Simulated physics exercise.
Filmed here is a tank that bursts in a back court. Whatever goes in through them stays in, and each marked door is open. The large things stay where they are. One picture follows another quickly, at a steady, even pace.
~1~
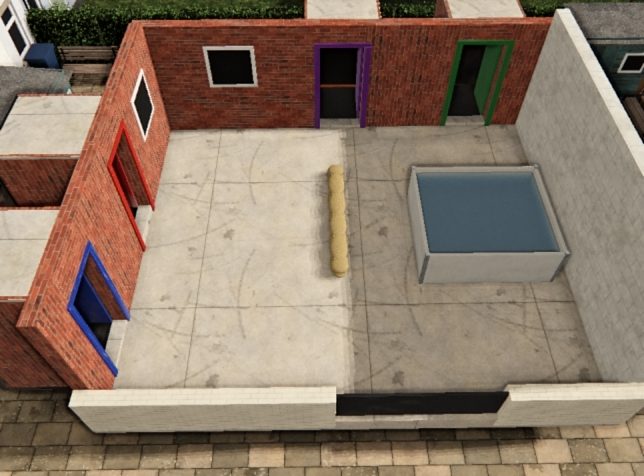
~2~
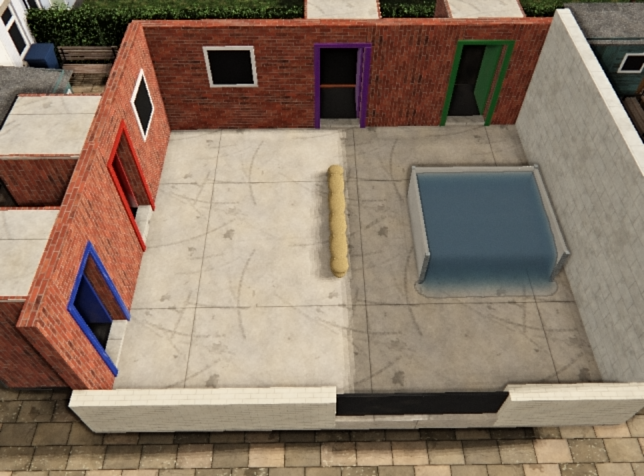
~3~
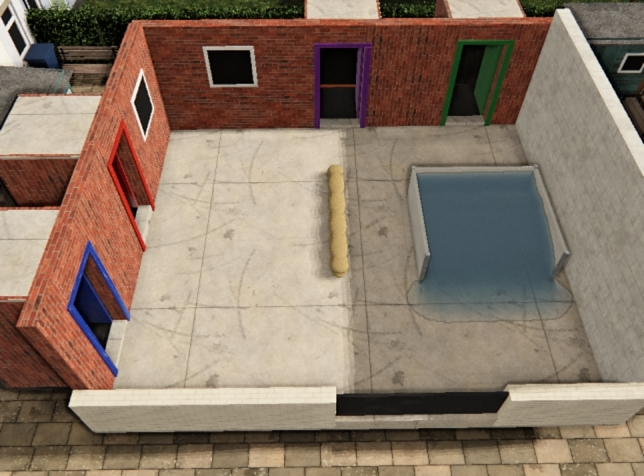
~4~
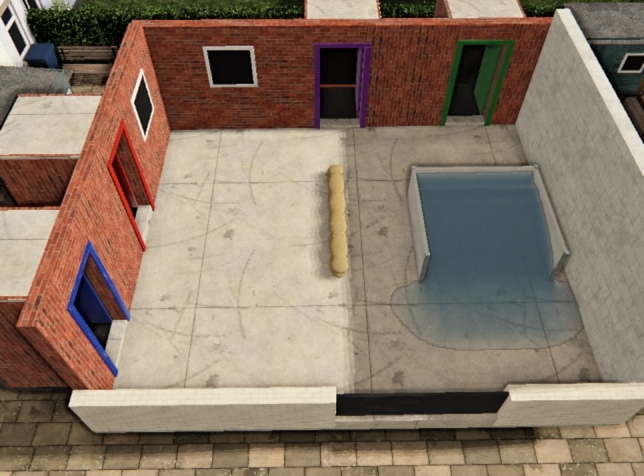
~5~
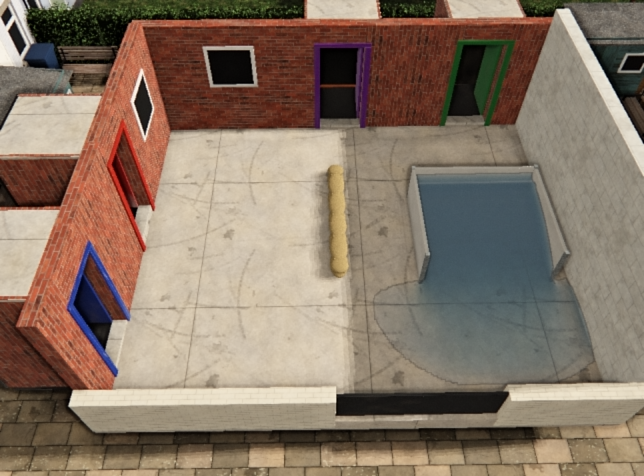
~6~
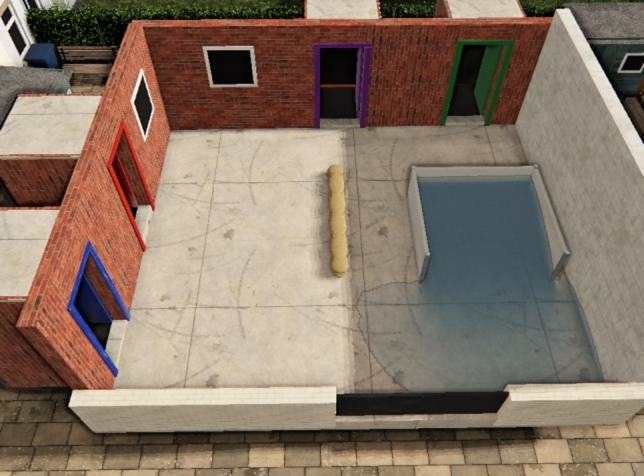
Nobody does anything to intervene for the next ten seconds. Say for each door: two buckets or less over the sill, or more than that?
The red door keeps inside the allowance there; the purple door keeps inside the allowance there; the blue door exceeds the allowance there; the green door keeps inside the allowance there.
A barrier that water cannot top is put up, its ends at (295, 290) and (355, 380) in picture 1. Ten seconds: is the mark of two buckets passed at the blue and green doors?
The blue door ends up above, and the green door remains below.
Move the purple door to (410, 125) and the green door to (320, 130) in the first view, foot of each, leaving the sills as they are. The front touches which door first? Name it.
I say the blue-painted one.
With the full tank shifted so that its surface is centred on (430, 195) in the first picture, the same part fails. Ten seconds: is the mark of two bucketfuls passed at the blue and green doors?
Lab note - blue door: Above the mark; green door: Above the mark.
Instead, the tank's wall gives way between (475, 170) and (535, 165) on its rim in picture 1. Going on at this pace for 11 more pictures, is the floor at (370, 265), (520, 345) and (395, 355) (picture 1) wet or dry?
Taking the points in order: Unwetted, unwetted and unwetted.
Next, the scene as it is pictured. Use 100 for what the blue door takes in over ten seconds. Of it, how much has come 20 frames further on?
My figure is 10 in a hundred.
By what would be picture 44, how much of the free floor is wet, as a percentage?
65 %, roughly.
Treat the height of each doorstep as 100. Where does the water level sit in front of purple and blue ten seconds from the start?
The first is near 60 per cent, the second near 190 per cent.
A moment on, water covers 20 % of the floor; the red door not reached, the purple door not reached, the blue door not reached, the green door not reached.
Next, water covers 25 % of the floor; the red door not reached, the purple door not reached, the blue door not reached, the green door not reached.
Then, water covers 45 % of the floor; the red door not reached, the purple door not reached, the blue door over two buckets in, the green door not reached.
Later, water covers 65 % of the floor; the red door wet at the sill, nothing in, the purple door not reached, the blue door far over two buckets in, the green door under two buckets in.
In the end, water covers 85 % of the floor; the red door wet at the sill, nothing in, the purple door wet at the sill, nothing in, the blue door far over two buckets in, the green door under two buckets in.
